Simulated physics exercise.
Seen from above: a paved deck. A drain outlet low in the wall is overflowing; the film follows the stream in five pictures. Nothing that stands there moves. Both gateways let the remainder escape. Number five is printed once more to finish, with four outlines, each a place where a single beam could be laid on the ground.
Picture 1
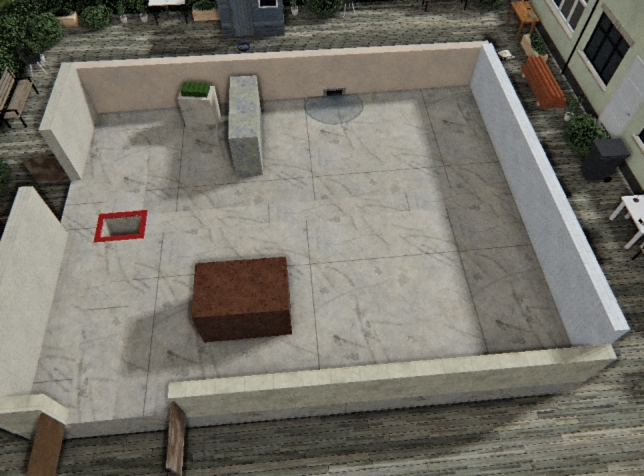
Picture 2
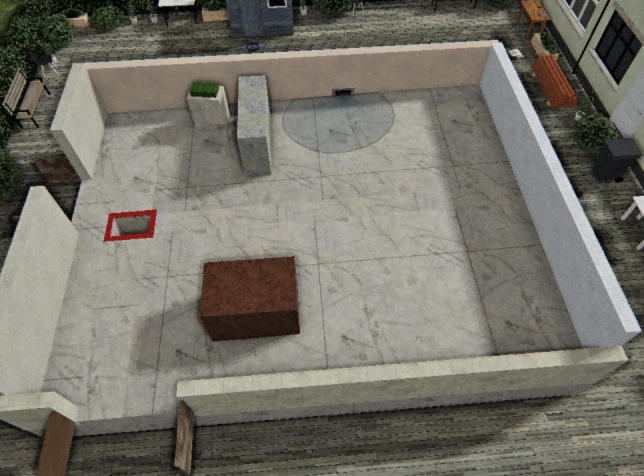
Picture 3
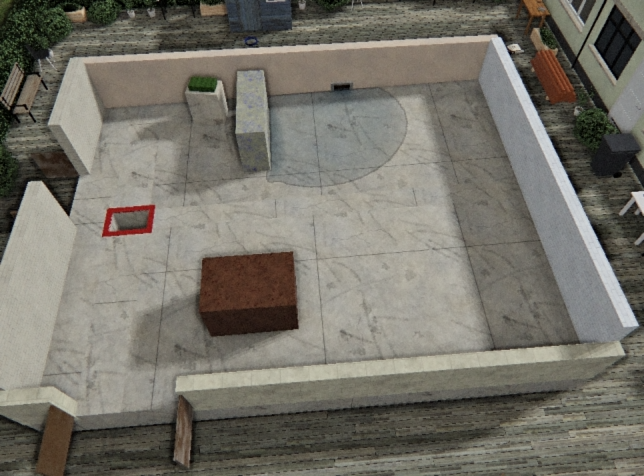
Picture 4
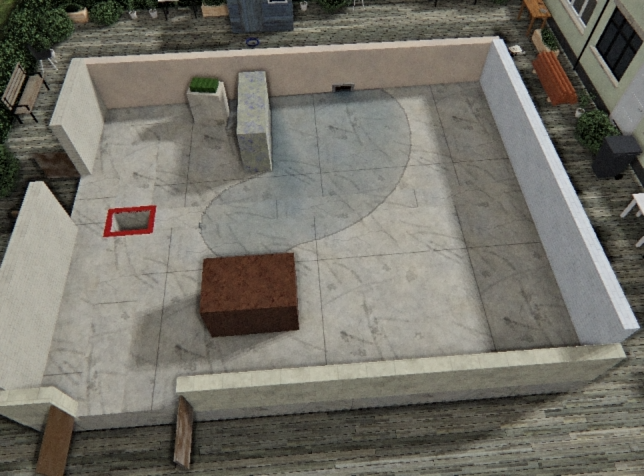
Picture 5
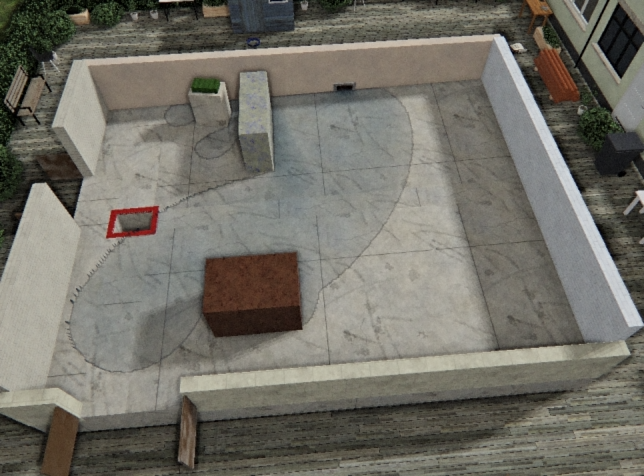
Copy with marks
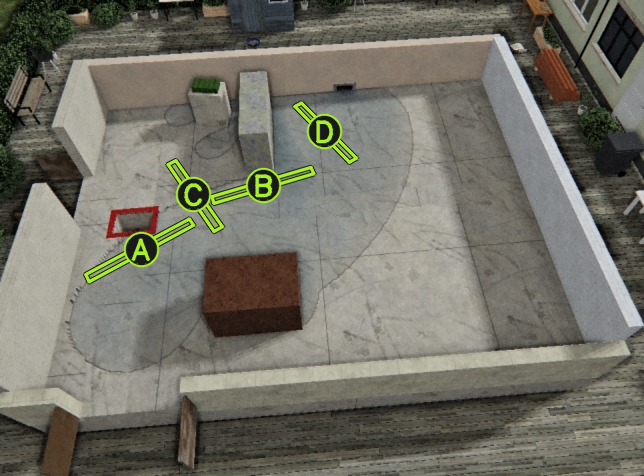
At first, a small dark wet patch sits beneath an opening in the far wall of a walled, paved deck seen from above. It widens around the tall grey block, then stretches down and left past the brown block, spreading across the lower left paving while the red-framed gully stays dry.
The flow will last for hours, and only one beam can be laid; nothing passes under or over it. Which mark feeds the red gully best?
Go for B.
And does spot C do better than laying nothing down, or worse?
Spot C is worse.
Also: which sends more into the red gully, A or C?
It is A.
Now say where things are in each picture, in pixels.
The first picture shows outfall at (334, 92); red gully at (121, 226); open gate at (126, 404); open gate at (75, 206); front seen at (322, 119), 2 % of the ground wet; red gully still dry.
The second picture shows front seen at (298, 141), 7 % of the ground wet; red gully still dry.
The third picture shows front seen at (270, 173), 13 % of the ground wet; red gully still dry.
The fourth picture shows front seen at (208, 239), 23 % of the ground wet; red gully still dry.
The fifth picture shows front seen at (104, 363), 37 % of the ground wet; red gully still dry.
On the marked copy, A from (87, 278) to (191, 222); B from (212, 199) to (312, 170); C from (171, 162) to (218, 229); D from (298, 104) to (352, 160).
With A, about 8 % of the stream goes into the red gully, about 92 % out by the gates.
With B, about 14 % of the stream goes into the red gully, about 86 % out by the gates.
With C, about 3 % of the stream goes into the red gully, about 96 % out by the gates.
With D, about 4 % of the stream goes into the red gully, about 95 % out by the gates.
